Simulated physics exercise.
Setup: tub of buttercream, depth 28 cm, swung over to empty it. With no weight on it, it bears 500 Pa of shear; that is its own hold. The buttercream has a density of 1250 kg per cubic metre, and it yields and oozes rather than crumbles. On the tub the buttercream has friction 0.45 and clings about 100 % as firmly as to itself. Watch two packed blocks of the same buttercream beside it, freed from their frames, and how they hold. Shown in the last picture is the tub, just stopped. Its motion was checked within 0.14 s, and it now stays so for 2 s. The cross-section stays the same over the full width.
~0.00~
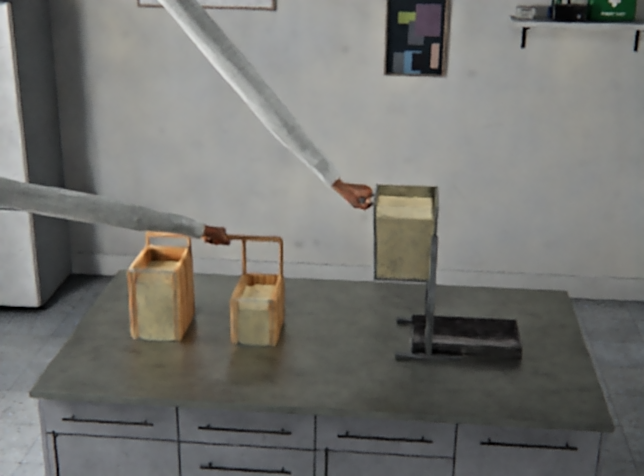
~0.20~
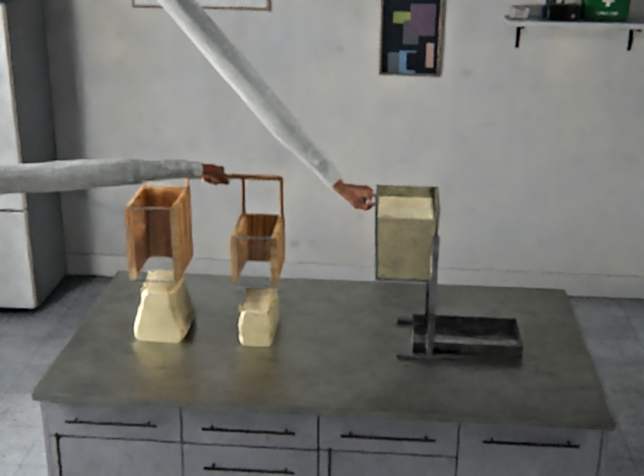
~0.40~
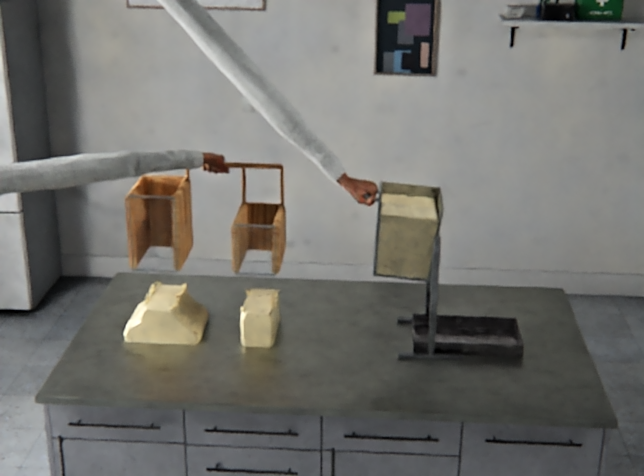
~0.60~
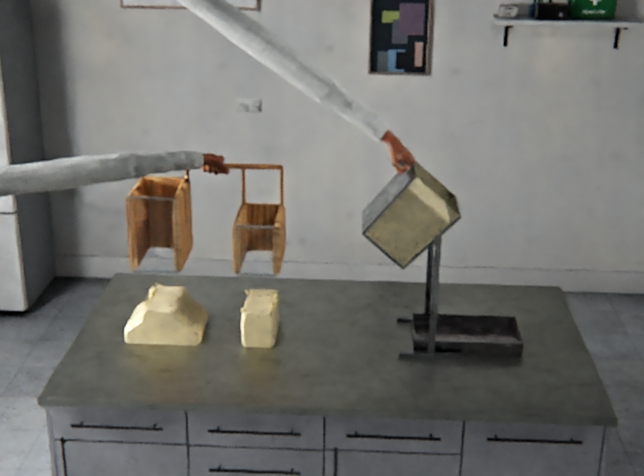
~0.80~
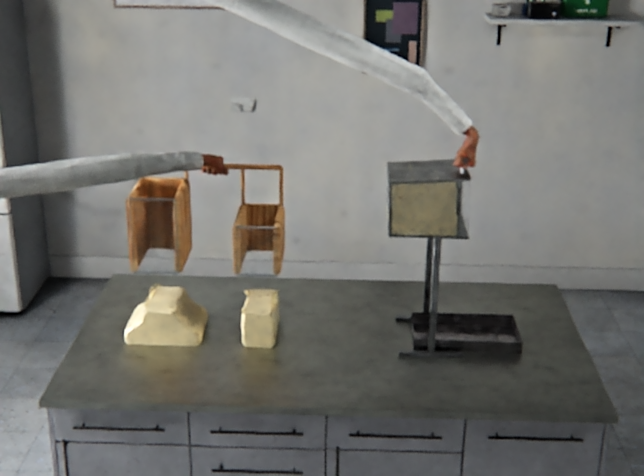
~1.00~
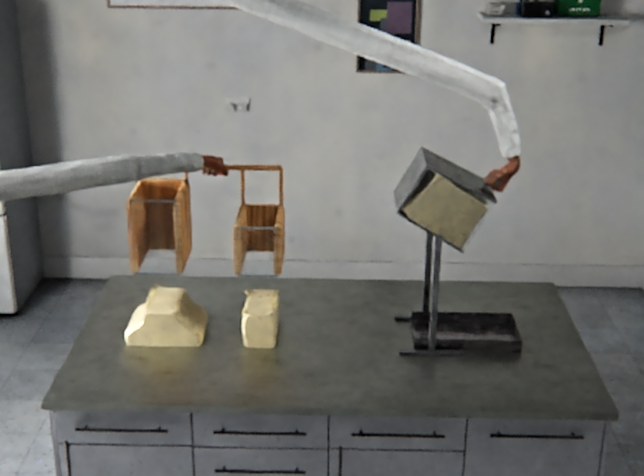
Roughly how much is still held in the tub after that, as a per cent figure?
The amount still held in the tub is about 0 per cent.
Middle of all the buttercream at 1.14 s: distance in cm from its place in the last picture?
I'd put the distance at about 11 centimetres.
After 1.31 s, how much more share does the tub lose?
About 14 percent.
By 1.14 s, the tub is at 119 degrees and holds 64 %.
By 1.31 s, the tub is at 119 degrees and holds 14 %.
By 1.48 s, the tub is at 119 degrees and holds 0 %.
By 1.65 s, the tub is at 119 degrees and holds 0 %.
By 3.00 s, at the end, the tub is at 119 degrees and holds 0 %.
